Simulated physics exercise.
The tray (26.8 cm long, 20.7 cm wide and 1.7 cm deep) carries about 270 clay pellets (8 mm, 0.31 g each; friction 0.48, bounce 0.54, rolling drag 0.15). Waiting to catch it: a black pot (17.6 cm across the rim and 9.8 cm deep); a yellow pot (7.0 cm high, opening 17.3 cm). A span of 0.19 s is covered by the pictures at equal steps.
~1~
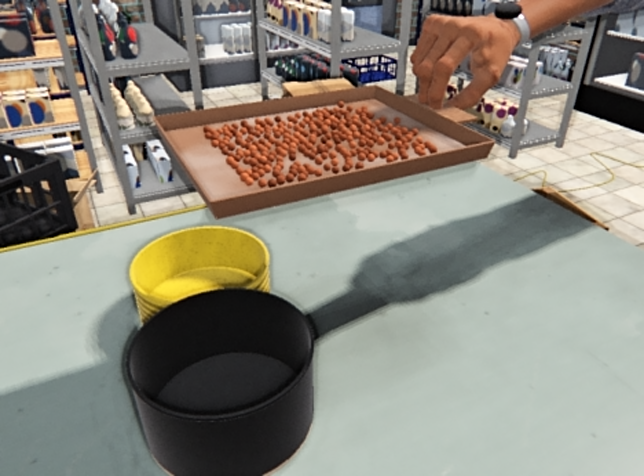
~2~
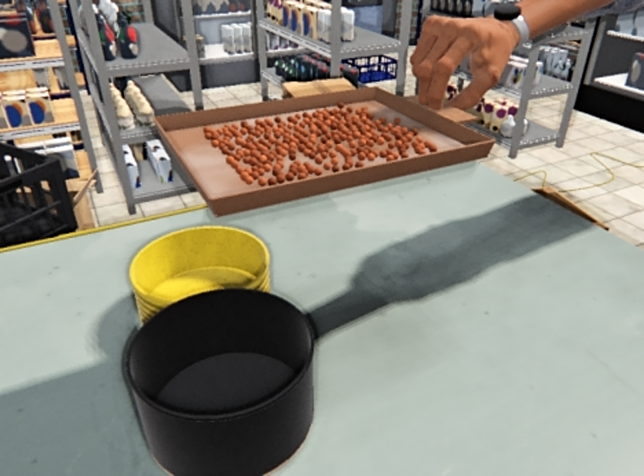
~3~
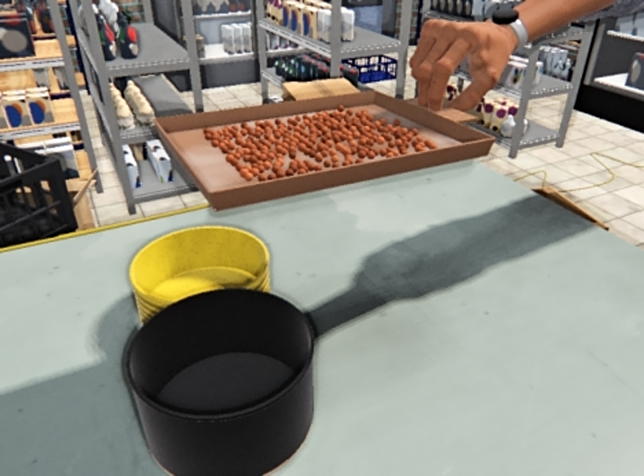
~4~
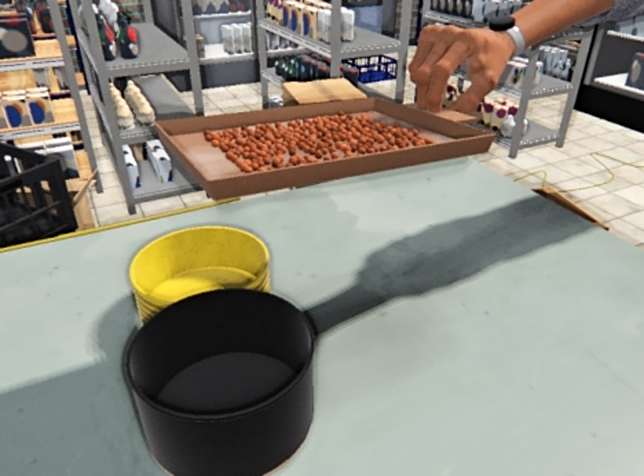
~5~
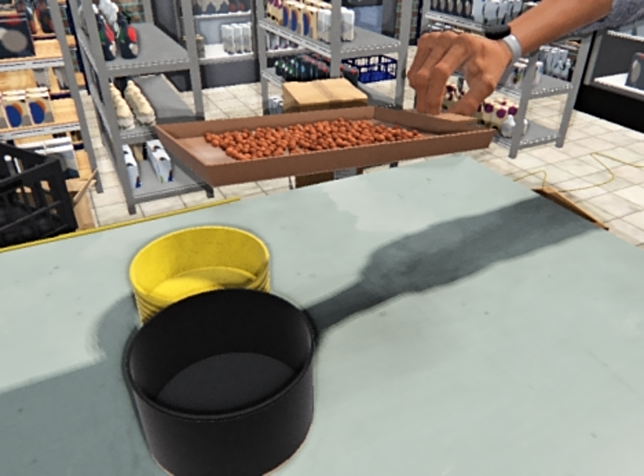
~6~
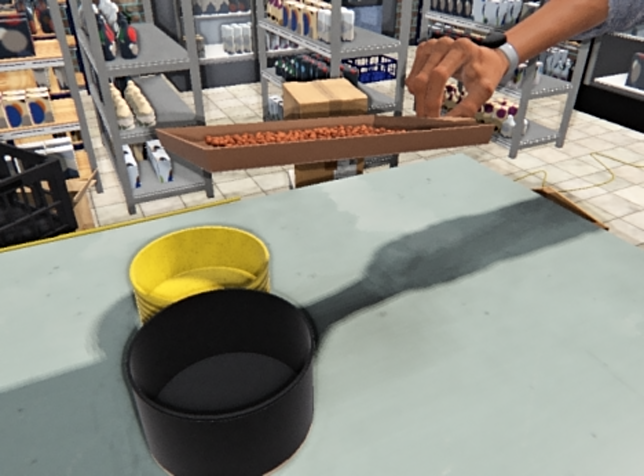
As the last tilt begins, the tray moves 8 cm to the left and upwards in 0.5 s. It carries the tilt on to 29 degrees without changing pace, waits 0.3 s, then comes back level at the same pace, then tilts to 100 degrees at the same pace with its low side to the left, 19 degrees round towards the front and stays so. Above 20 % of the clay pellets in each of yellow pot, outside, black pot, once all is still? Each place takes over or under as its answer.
Yellow pot - under; outside everything - over; black pot - over.
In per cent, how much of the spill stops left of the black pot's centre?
Close to 80 in a hundred.
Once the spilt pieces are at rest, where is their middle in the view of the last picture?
I'd put it at roughly (95, 391).
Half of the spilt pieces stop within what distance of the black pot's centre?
Roughly 18 centimetres.
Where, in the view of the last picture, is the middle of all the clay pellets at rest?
Around (216, 404).
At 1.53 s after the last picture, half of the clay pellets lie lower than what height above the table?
I'd say about 16 cm.
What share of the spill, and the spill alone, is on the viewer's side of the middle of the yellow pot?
It works out to around 90 in a hundred.
Then, 0.59 s after the last picture, tilt 23 degrees; tray 100 %; middle of all pieces on or above the table near (311, 141).
Then, 1.08 s after the last picture, tilt 21 degrees; tray 100 %; middle of all pieces on or above the table near (278, 90).
Then, 1.53 s after the last picture, tilt 73 degrees; black pot 20 %, tray 40 %, in the air 35 %; middle of all pieces on or above the table near (172, 279).
Then, 1.97 s after the last picture, tilt 100 degrees; black pot 55 %, yellow pot 10 %, outside 30 %; middle of all pieces on or above the table near (193, 390).
In the end, black pot 55 %, yellow pot 10 %, outside 35 %, tray 0 %.
